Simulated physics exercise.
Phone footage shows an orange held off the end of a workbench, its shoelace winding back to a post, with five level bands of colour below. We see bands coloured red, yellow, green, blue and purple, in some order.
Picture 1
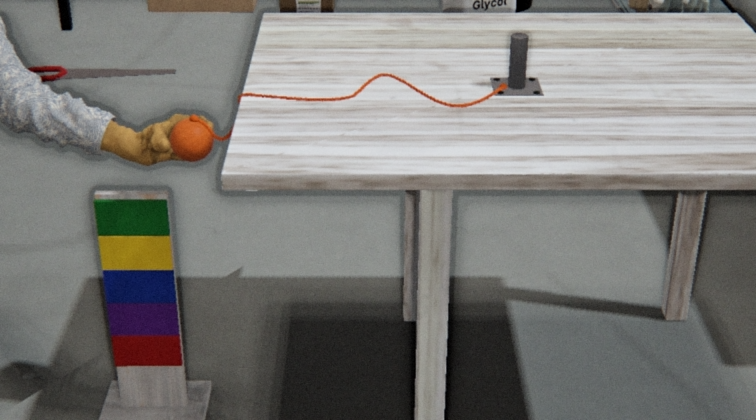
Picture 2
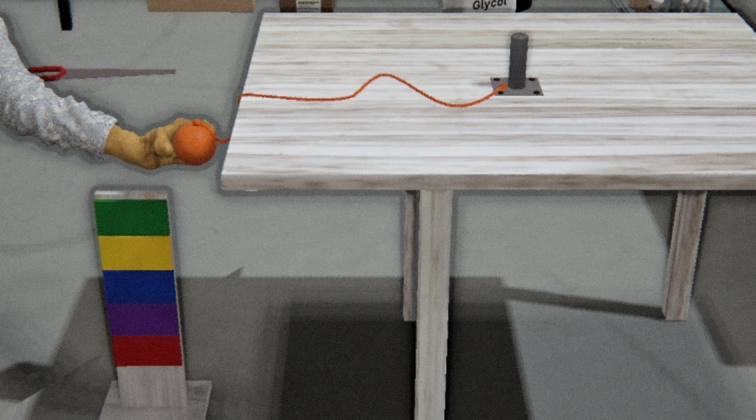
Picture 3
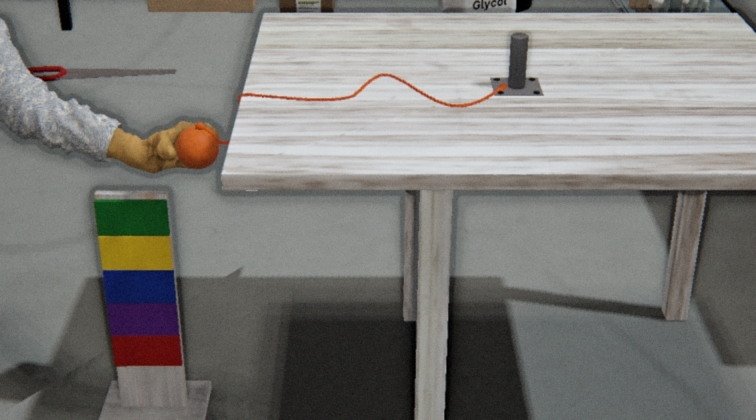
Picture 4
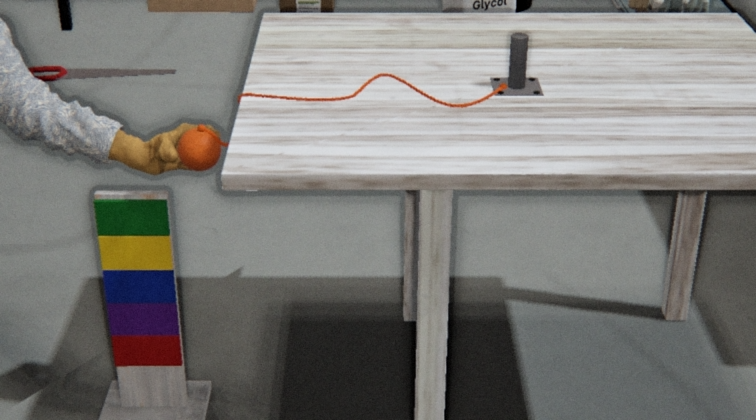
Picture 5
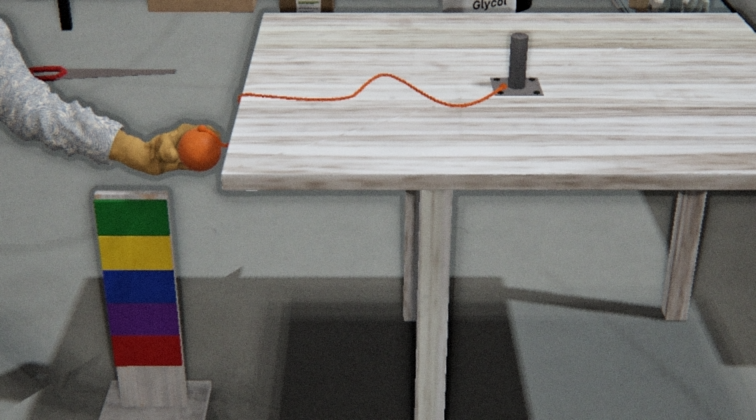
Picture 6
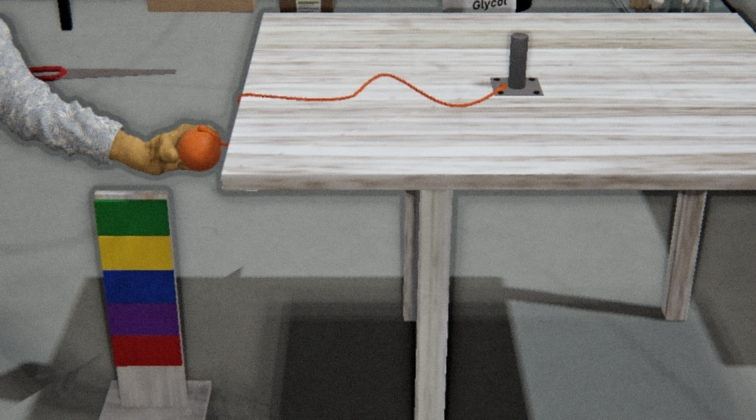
At a workbench, a gloved hand holding an orange tied to string shifts slightly right.
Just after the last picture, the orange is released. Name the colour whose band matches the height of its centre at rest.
That would be blue.
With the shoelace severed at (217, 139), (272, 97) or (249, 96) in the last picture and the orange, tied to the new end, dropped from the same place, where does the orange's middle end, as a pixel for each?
Going through them in turn gives (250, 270), (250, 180) and finally (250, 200).
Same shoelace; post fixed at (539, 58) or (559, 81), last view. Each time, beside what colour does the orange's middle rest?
It comes out yellow the first time and yellow the second time.
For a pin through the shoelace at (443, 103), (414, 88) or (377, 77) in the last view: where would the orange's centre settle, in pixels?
Approximately (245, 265), (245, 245) and (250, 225), respectively.
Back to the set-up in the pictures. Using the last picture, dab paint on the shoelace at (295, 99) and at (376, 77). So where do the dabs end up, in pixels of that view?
About (248, 124), and the other about (310, 78).
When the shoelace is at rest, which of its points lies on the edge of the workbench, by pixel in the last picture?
Approx. (343, 99).
Early on, orange near (247, 252); level with yellow.
Midway, orange near (270, 260); level with blue.
Finally, orange near (255, 265); level with blue. The blue one.
